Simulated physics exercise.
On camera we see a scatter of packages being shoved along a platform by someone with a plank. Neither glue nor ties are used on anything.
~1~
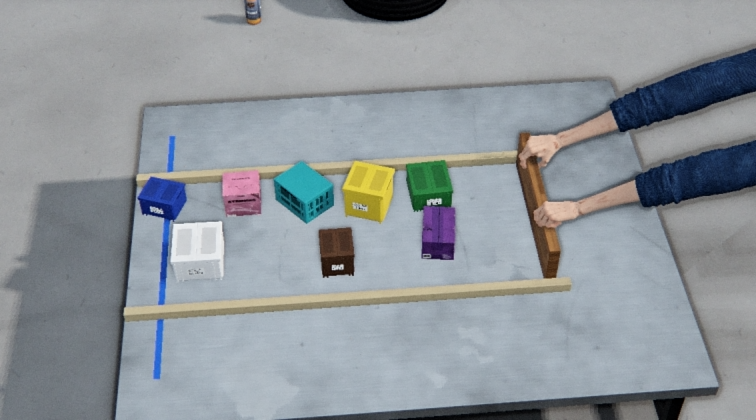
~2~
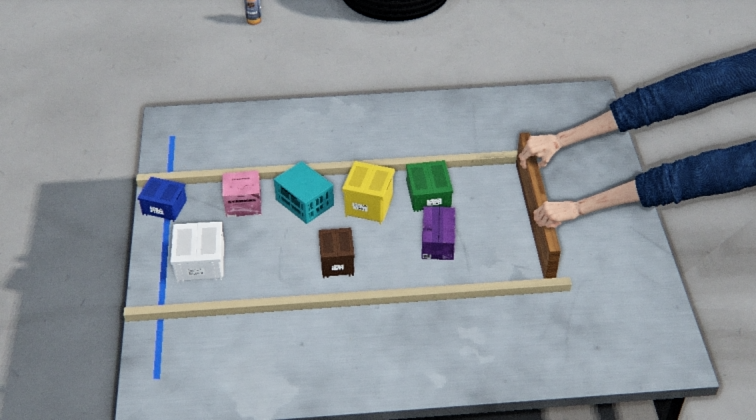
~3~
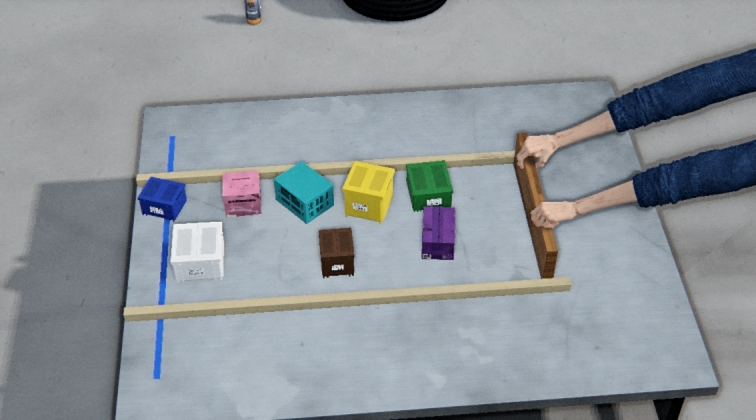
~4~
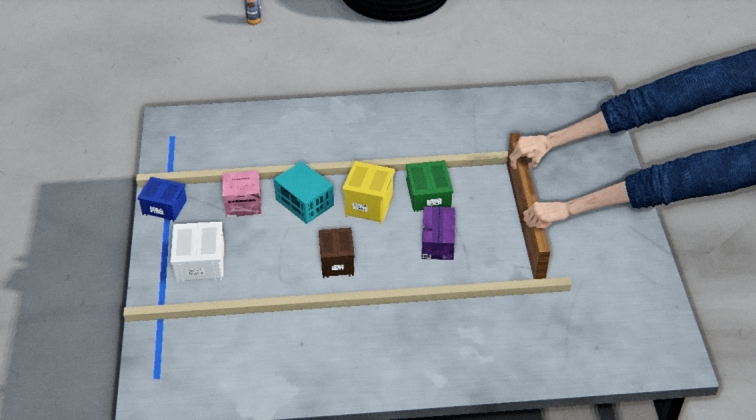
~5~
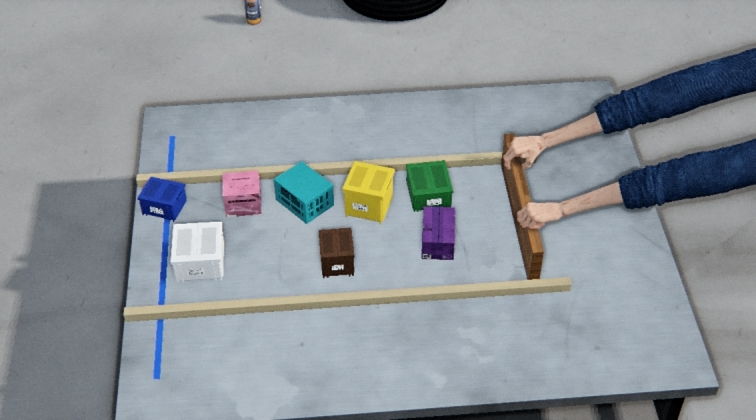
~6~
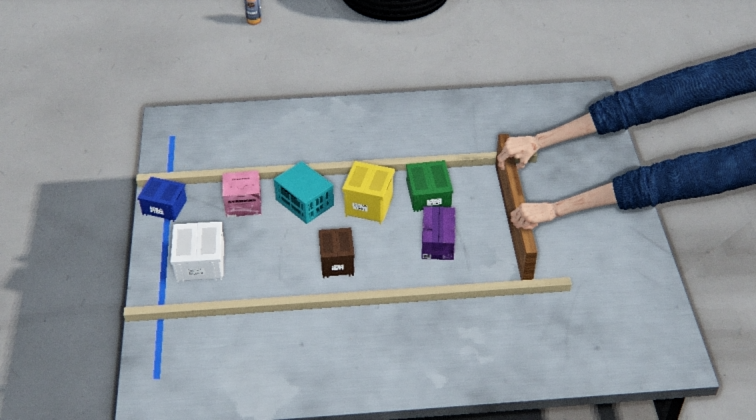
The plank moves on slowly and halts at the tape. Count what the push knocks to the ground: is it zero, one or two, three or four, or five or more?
The push is going to send five or more over the edge.
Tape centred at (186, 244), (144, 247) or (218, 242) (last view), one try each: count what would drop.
Counts per try, in order: 5 / 8 / 3.
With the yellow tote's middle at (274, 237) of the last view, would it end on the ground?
It goes off the edge.
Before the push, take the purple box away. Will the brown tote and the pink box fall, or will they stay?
First, the brown tote is safe; then, the pink box takes the fall.
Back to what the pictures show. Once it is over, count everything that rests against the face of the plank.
It adds up to 2.
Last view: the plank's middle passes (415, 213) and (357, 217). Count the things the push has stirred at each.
The count reaches 4 first and 6 second.
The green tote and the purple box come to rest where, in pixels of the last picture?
For the green tote it's (146, 203), and for the purple box it's (146, 254).
A little later, none off yet; blue tote at rest near (163, 199); white tote at rest near (198, 252); pink box shifted a little near (230, 193).
When it is over, the number that fall off is five or more; down, yellow tote, brown tote, turquoise crate, pink box, white tote and blue tote.
